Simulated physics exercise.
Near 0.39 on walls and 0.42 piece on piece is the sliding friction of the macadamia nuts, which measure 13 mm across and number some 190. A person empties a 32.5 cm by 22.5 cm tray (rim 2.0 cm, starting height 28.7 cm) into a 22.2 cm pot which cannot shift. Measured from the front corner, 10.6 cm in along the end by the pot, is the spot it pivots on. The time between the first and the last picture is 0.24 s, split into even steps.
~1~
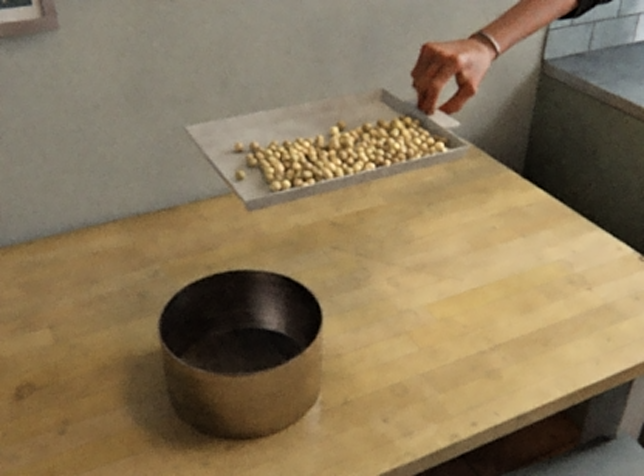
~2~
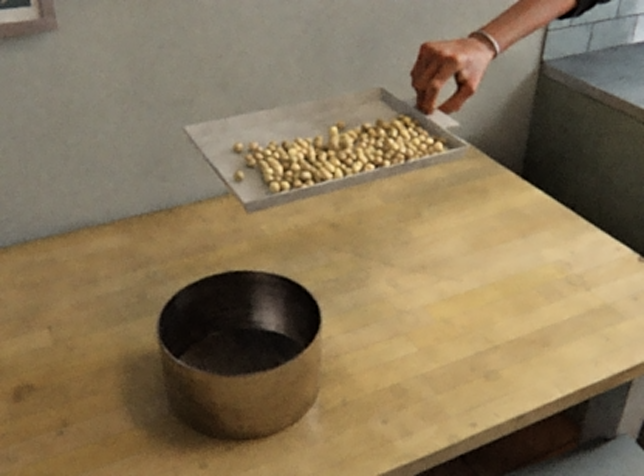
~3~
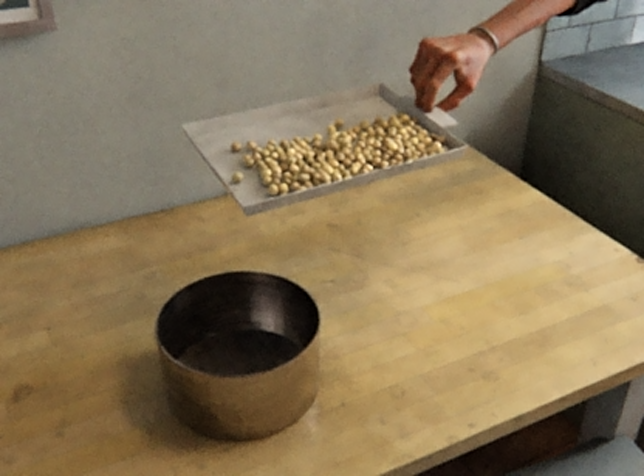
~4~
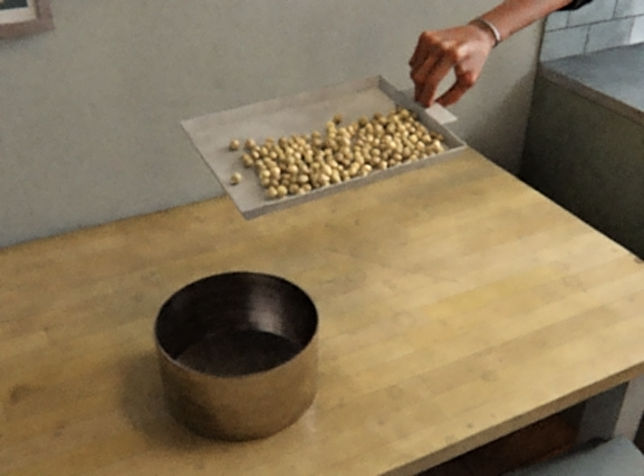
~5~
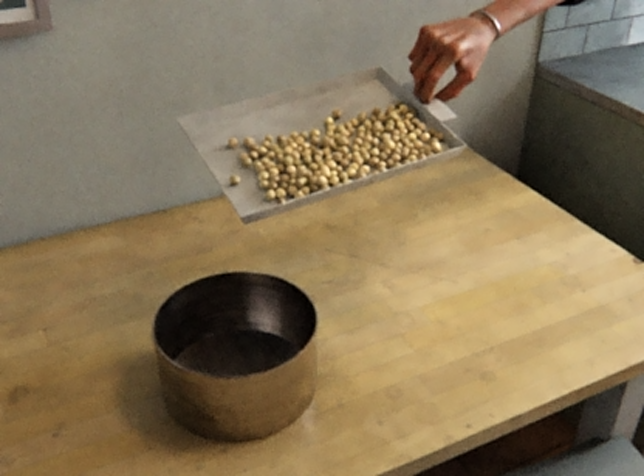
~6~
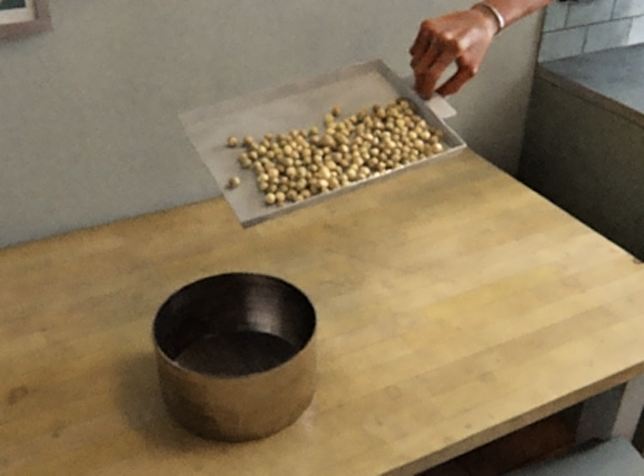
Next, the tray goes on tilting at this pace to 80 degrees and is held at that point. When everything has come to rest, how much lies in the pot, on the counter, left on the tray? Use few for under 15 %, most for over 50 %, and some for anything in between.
Pot: Most, counter: Some, left on the tray: Few.
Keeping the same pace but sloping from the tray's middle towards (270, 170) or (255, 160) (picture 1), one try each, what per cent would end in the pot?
Estimate: Some 90 % and some 35 % respectively.
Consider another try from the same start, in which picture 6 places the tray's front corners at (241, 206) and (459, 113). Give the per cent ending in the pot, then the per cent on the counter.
Pot 90 % / counter 10 %.
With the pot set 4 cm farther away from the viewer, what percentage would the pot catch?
I'd put it at around 60 per cent.
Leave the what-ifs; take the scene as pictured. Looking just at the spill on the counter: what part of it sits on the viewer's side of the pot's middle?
Roughly 80 per cent.
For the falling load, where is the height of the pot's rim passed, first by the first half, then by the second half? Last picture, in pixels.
Near (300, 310) at first, near (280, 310) afterwards.
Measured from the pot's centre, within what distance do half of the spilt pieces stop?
That comes to near 22 cm.
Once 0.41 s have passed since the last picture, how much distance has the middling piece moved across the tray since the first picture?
I'd say close to 2 centimetres.
Then, 0.41 s after the last picture, tilt 46 degrees; the tray holds 100 %, the pot 0 %.
Then, 0.68 s after the last picture, tilt 67 degrees; the tray holds 95 %, the pot 0 %.
Then, 1.06 s after the last picture, tilt 80 degrees; the tray holds 45 %, the pot 15 %.
In the end, pot 65 %, counter 35 %, tray 0 %.
